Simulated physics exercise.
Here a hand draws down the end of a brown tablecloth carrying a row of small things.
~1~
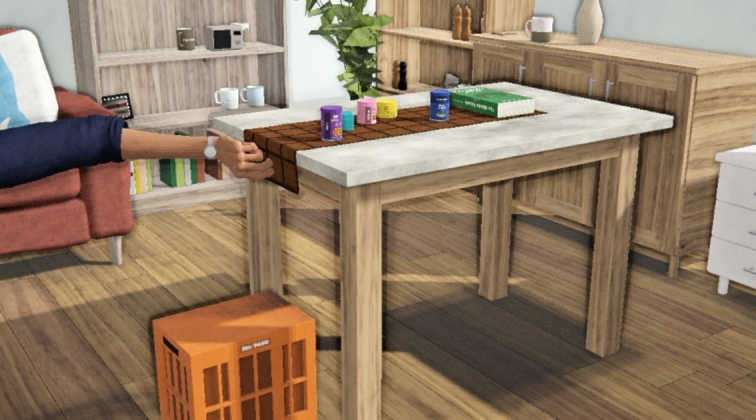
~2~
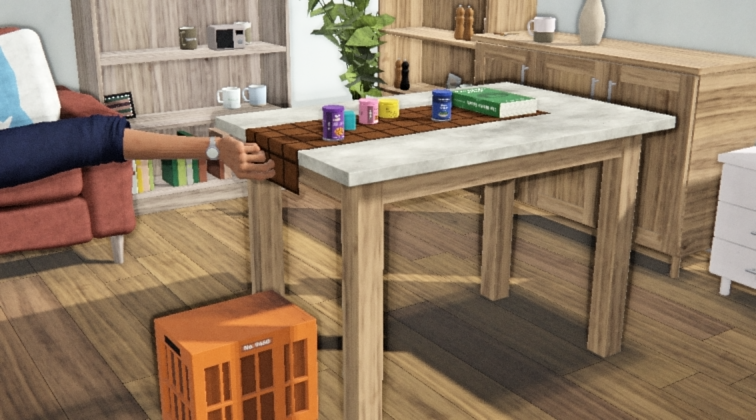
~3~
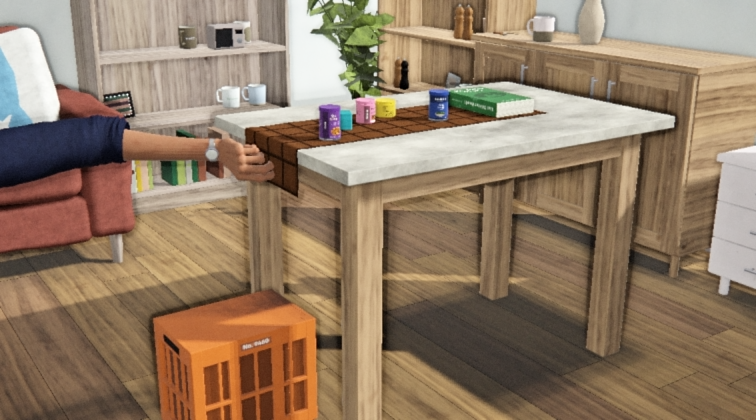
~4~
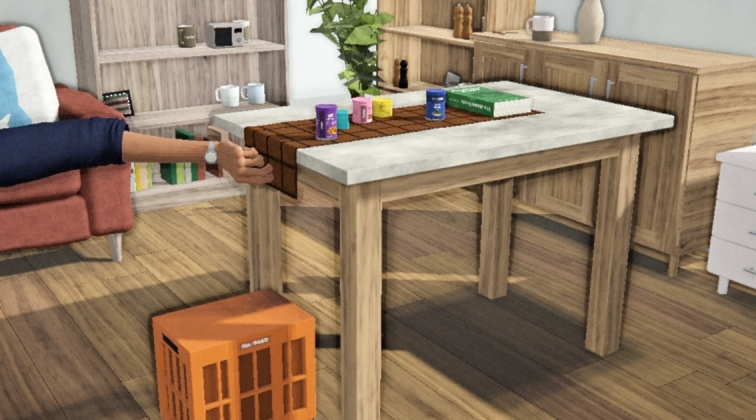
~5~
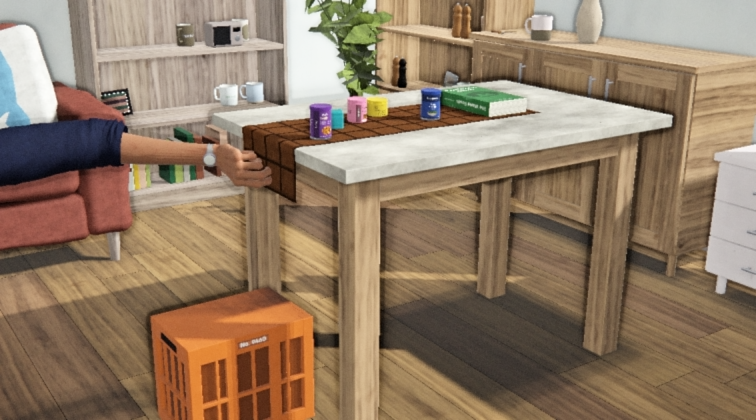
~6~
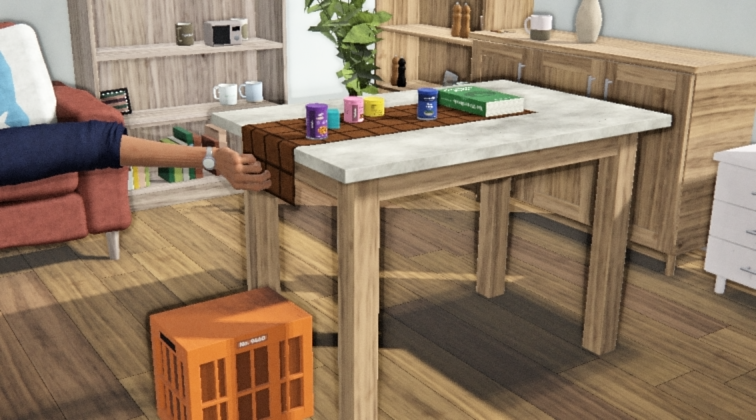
A hand at the left slowly drew the end of a brown cloth down over the table's edge, and the row of small colourful pots and cans on it slid slightly left, above an orange crate.
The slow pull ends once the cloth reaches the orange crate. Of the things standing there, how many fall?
By the end, three will have gone over.
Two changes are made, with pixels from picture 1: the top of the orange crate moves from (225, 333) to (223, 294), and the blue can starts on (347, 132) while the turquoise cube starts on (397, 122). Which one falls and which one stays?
The blue can does not stay aboard, and the turquoise cube stays aboard.
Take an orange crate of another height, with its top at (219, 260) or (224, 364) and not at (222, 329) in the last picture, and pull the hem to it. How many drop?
Counts: 1 / 4.
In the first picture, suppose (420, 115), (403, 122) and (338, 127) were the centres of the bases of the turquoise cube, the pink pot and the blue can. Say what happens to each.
Here's what happens: The turquoise cube remains aboard, the pink pot remains aboard, the blue can leaves its perch.
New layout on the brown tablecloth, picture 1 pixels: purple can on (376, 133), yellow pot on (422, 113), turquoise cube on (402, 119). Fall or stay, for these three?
Start with the purple can, which is lost; next the yellow pot, which is kept; last the turquoise cube, which is kept.
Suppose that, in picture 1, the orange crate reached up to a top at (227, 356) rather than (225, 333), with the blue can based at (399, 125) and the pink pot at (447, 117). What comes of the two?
Blue can: Lost; pink pot: Safe.
Early on, hem near (268, 239); purple can gone.
Midway, hem near (268, 271); purple can and turquoise cube gone.
Near the end, hem on the crate; purple can, turquoise cube and pink pot gone.
Finally, hem on the crate; purple can, turquoise cube and pink pot gone. It carries off three.
